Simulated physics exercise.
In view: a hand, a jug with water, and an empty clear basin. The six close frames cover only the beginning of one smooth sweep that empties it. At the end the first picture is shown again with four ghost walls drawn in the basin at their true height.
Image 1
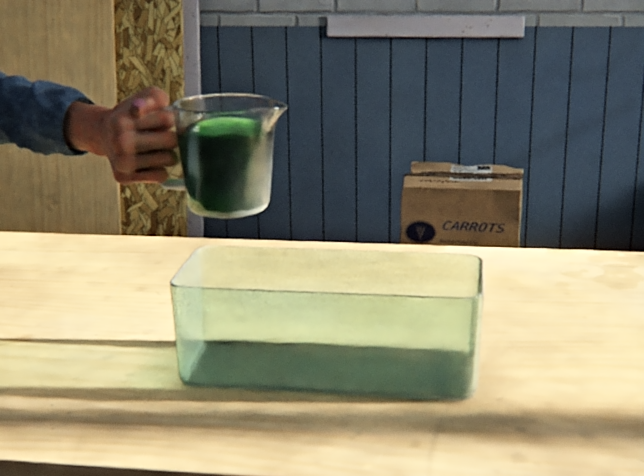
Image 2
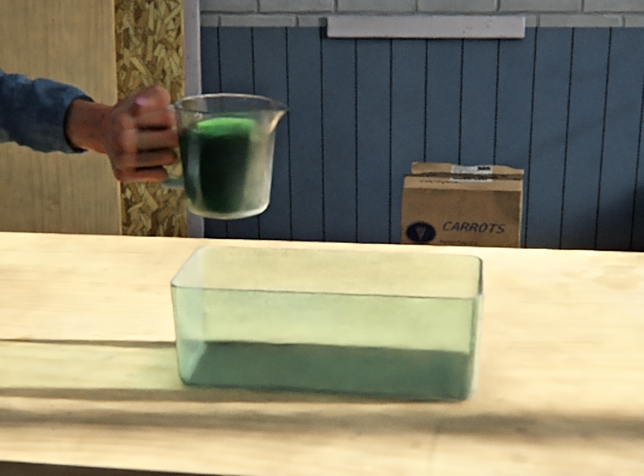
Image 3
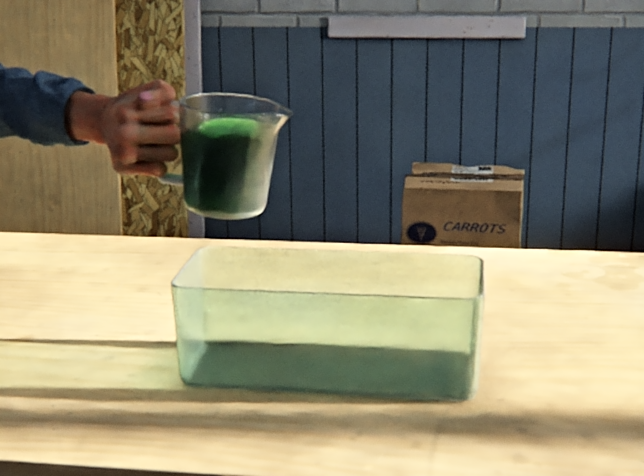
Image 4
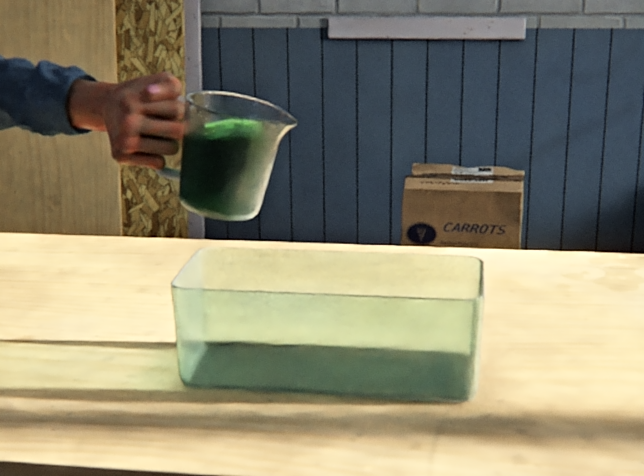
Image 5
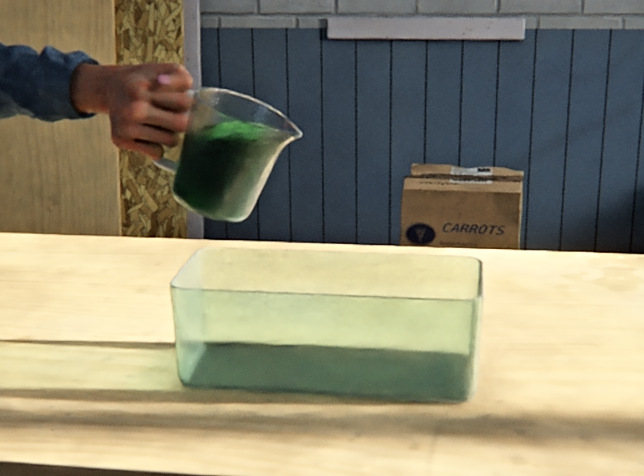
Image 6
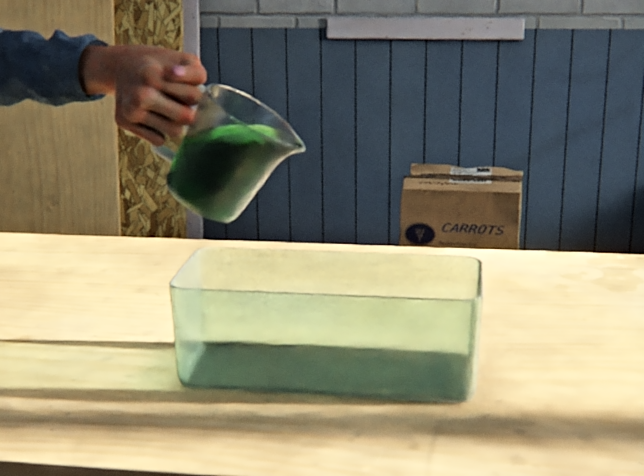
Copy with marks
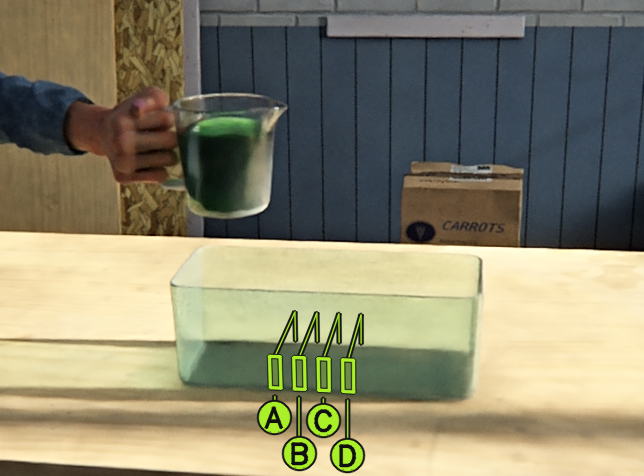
At first, a hand at the left holds a clear jug of green-looking liquid upright above a clear rectangular basin on a wooden table, with a carrots box behind. The hand then steadily tips the jug to the right, its lip lowering to a moderate tilt, while no liquid leaves it.
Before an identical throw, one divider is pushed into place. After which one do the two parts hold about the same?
Slot D does it best.
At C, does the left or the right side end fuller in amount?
The right one.
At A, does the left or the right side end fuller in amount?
The right one.
On the marked copy, A at (274, 395); B at (299, 397); C at (323, 398); D at (347, 399).
With A, about 5 % ends left of the wall and 94 % right of it.
With B, about 5 % ends left of the wall and 94 % right of it.
With C, about 21 % ends left of the wall and 78 % right of it.
With D, about 55 % ends left of the wall and 45 % right of it.
